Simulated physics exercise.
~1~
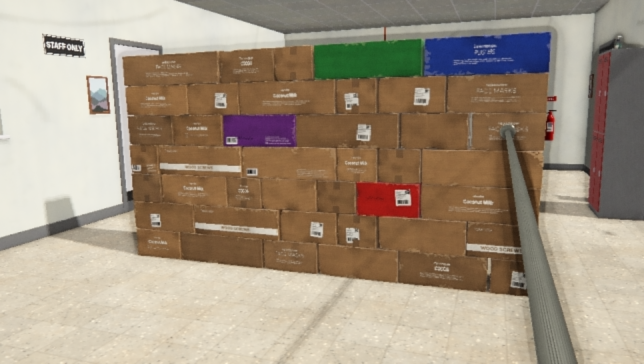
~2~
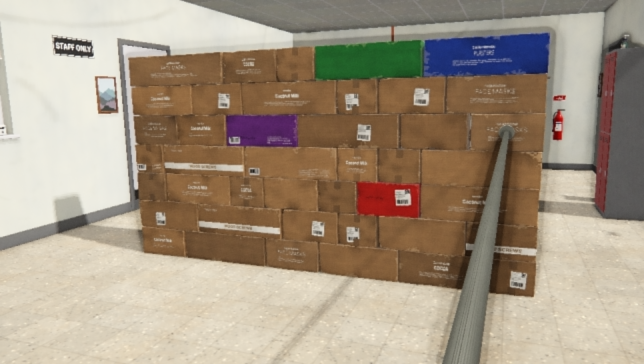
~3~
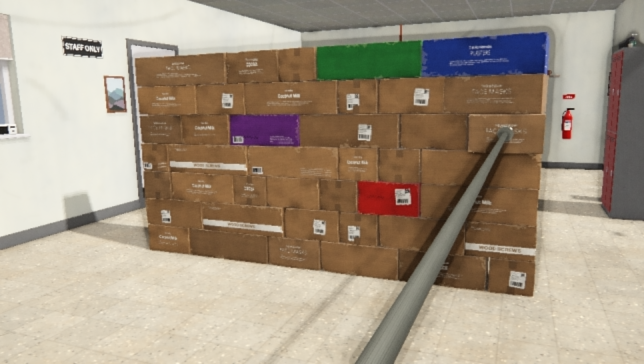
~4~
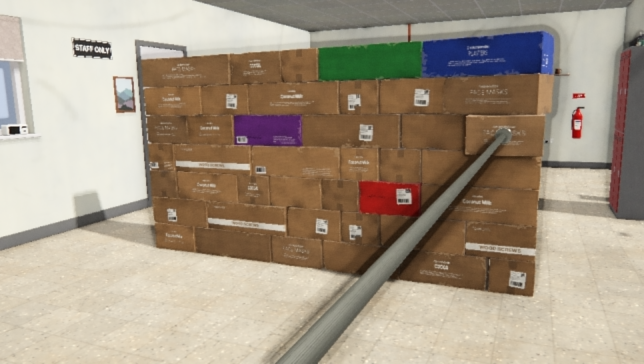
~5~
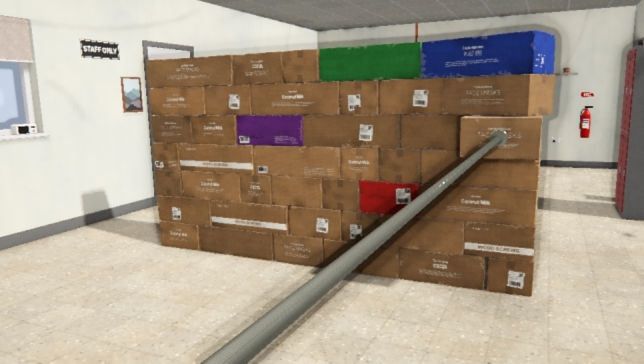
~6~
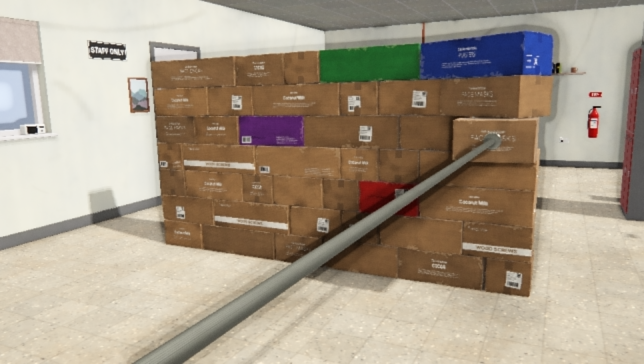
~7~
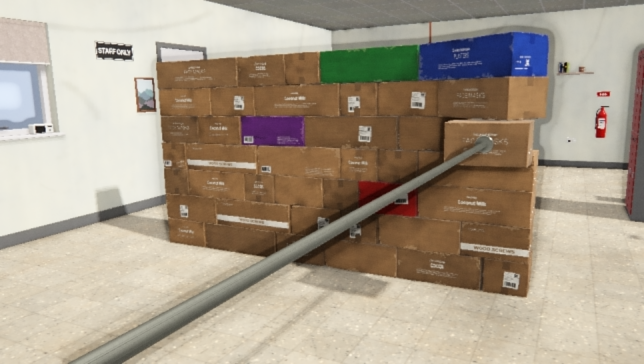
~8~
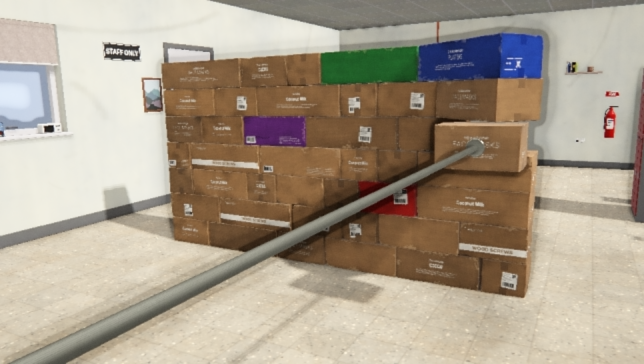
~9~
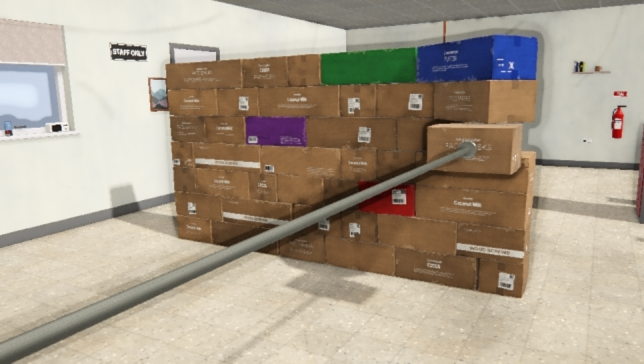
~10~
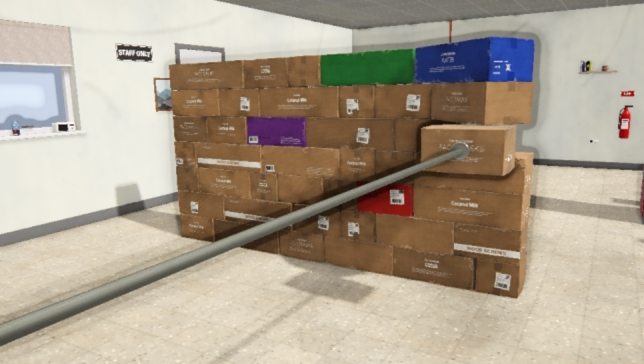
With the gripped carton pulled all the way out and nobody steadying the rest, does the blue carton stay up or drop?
The blue carton drops. It sits on the top row at the right end, above the spot the gripped carton is leaving.
